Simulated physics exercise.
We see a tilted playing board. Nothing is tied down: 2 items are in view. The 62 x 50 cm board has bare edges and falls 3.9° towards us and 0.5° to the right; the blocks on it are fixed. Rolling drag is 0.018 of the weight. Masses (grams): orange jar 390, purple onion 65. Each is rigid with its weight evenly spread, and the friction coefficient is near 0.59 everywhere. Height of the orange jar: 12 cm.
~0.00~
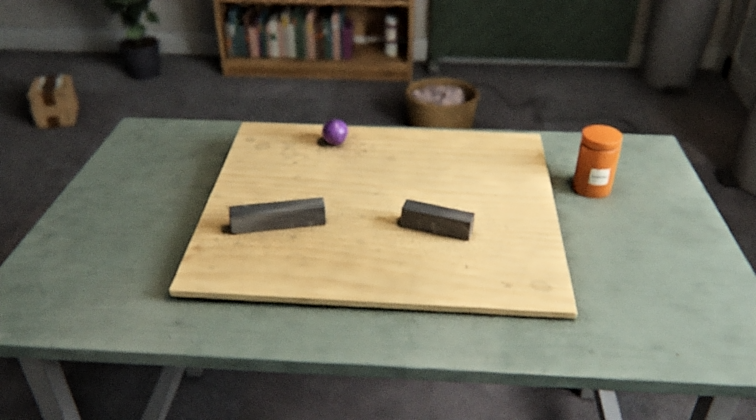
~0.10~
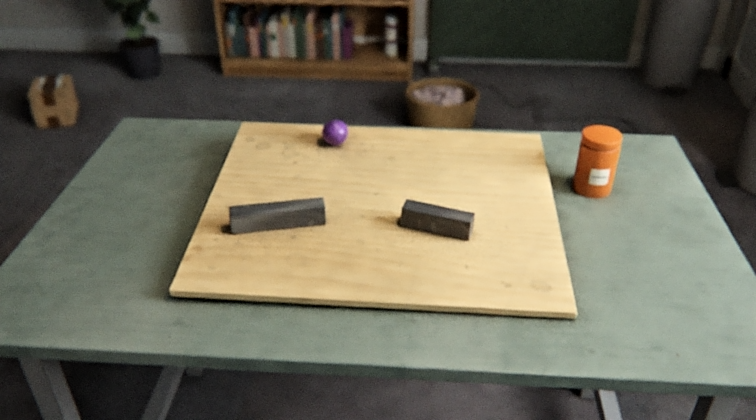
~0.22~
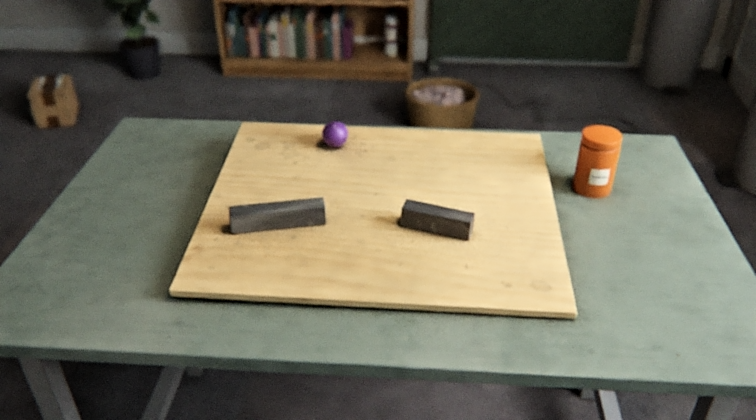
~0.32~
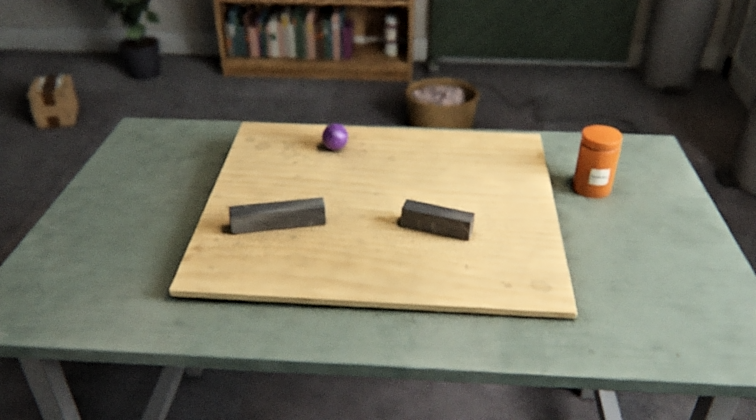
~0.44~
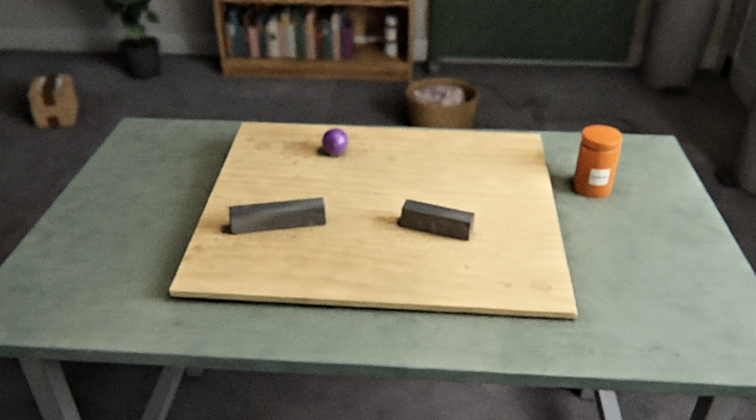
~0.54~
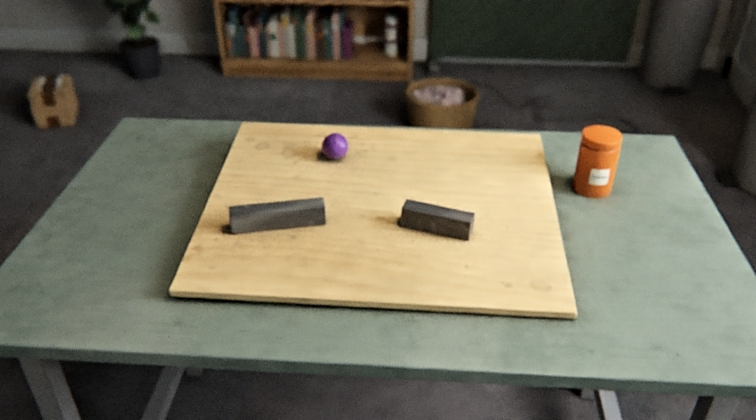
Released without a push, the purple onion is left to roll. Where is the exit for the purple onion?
It comes to this: Near side.
After 1.34 s, 17 cm of board to the near edge; purple onion near (358, 216).
After 1.94 s, it has gone over the near edge; purple onion near (420, 322).
In the end (2.3 s), it has gone over the near edge; orange jar under 8 cm from the start.
